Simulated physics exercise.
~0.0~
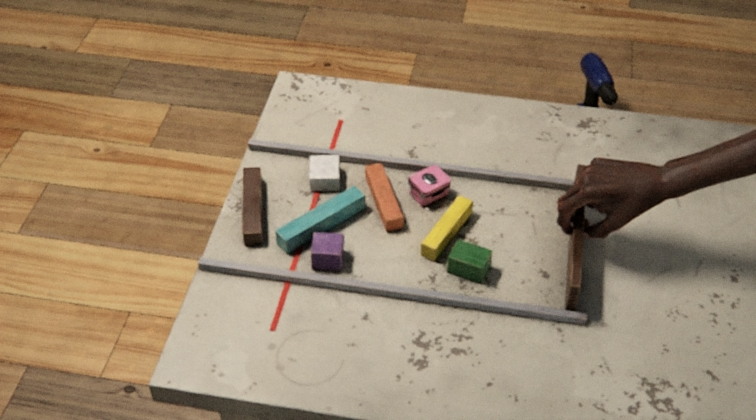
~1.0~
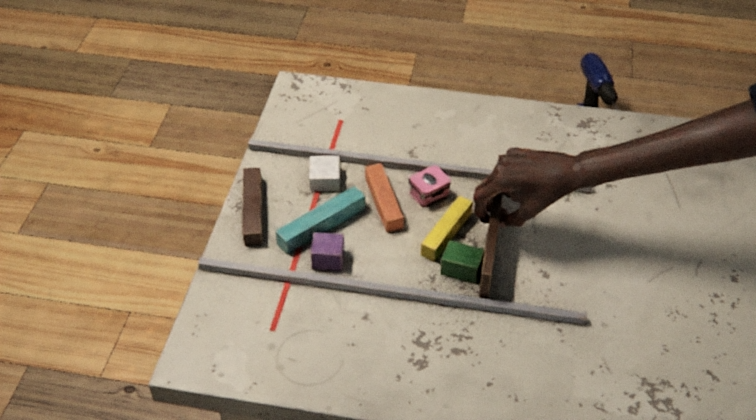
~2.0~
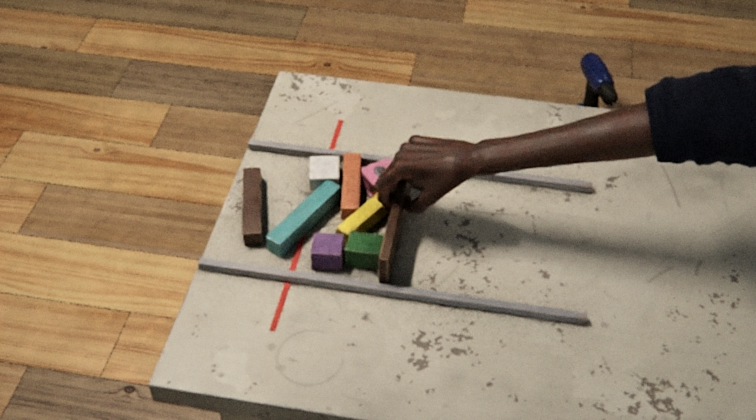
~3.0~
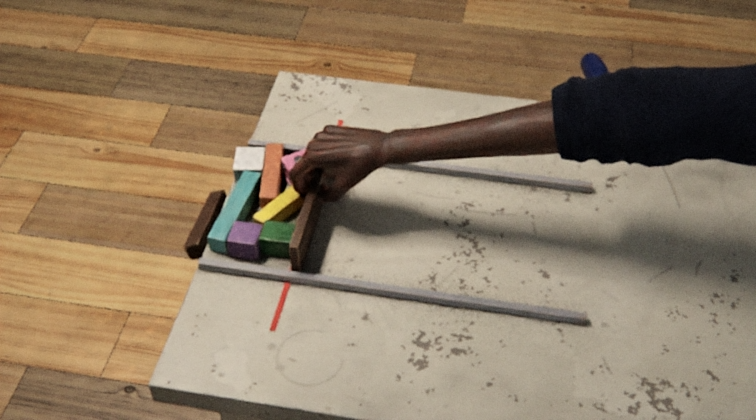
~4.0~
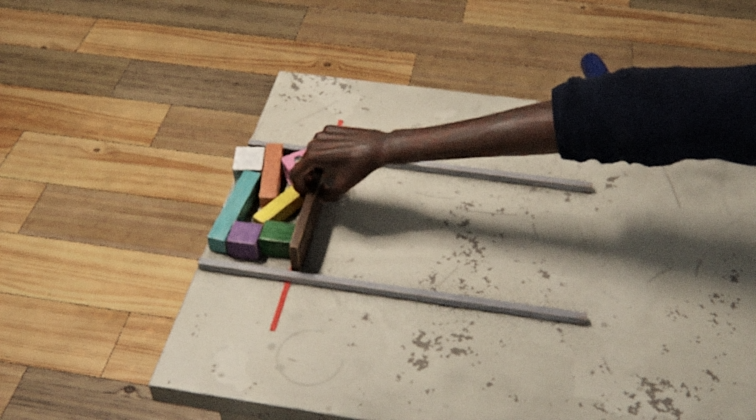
At first, a hand holds an upright brown board at the right end of two grey rails on a worn pale table, with colourful blocks and bars scattered between them and a dark brown bar farthest left. The hand slides the board left until it reaches the green block. It keeps pushing, bunching the green, yellow, pink and orange pieces against the turquoise bar, purple block and white block. The packed group moves toward the table's left edge, and the brown bar tips outward over it. Finally the board rests at the red line, the brown bar is gone from view, and the other pieces remain on the table.
